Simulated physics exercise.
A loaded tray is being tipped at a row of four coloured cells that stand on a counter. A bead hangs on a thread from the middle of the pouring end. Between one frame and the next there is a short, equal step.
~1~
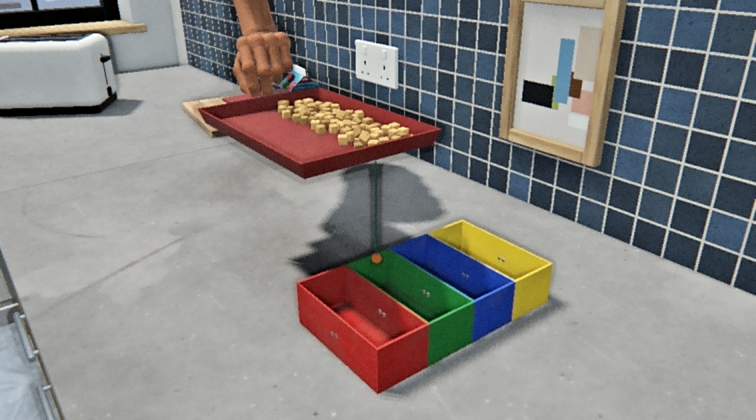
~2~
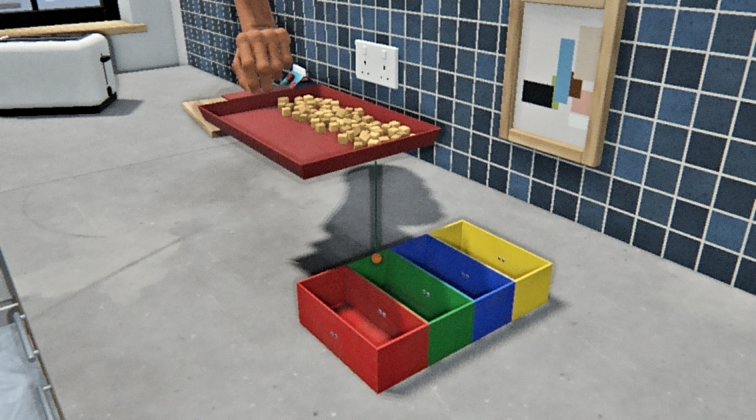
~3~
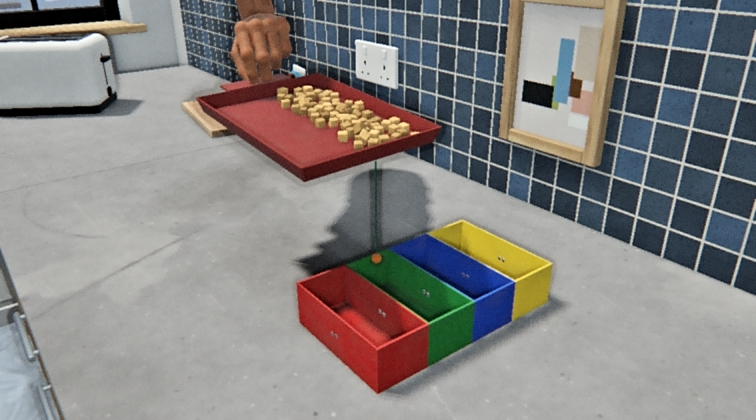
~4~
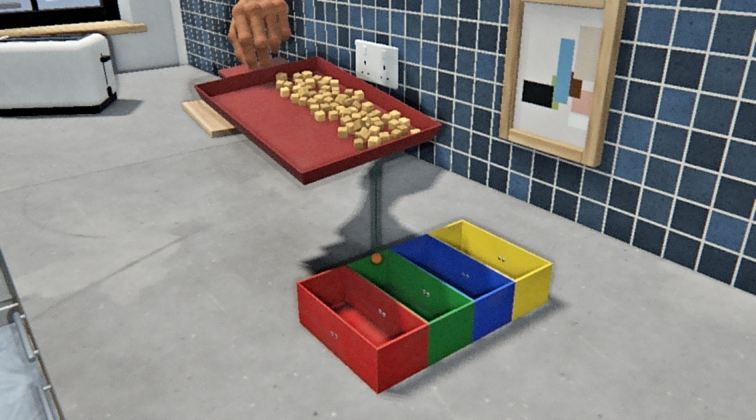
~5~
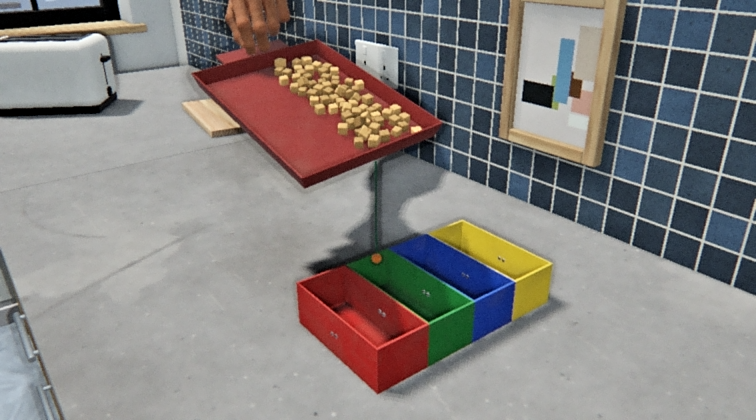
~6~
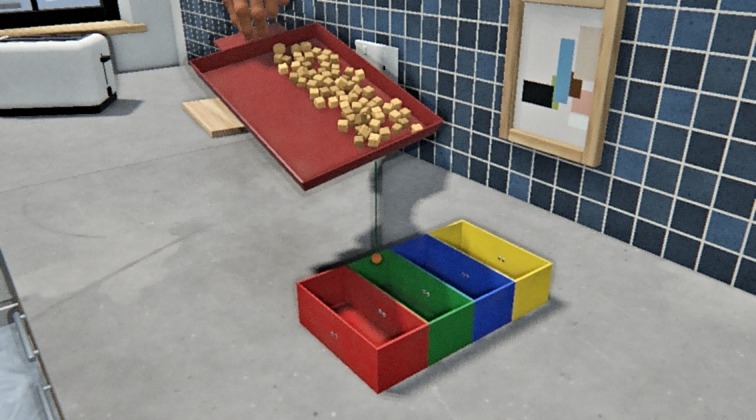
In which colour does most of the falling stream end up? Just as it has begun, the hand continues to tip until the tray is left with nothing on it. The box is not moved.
Most of the stream ends up in the red cell.
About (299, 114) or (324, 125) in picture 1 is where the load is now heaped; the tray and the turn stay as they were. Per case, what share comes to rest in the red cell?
Roughly 40 and 50 percent, in that order.
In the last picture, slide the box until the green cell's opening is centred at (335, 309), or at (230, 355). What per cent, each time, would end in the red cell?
10, then 0 %.
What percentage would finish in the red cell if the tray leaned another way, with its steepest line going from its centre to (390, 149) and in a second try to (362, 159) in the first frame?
Roughly 0 percent first and 40 percent second.
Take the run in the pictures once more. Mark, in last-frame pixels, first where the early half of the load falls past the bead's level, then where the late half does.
First close to (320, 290), next close to (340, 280).
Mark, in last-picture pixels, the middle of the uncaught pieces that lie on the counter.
Middle in the last view: Roughly (291, 372).
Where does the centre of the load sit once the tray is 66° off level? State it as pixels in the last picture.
I'd mark the middle close to (334, 143).
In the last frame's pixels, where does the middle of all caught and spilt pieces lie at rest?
Last view, resting centre - approx. (354, 344).
Soon after the last picture, tray tipped steeply; nearly all on the tray; a stray few falling or outside the box.
A little later, tray tipped past a quarter turn; about two thirds on the tray; a small part in the red cell; about a quarter falling or outside the box.
Later still, tray tipped past a quarter turn; about half in the red cell; a small part in the green cell; about a third falling or outside the box.
At rest, tray tipped past a quarter turn; about half in the red cell; a small part in the green cell; none in the blue cell; none in the yellow cell; about a third outside the box.
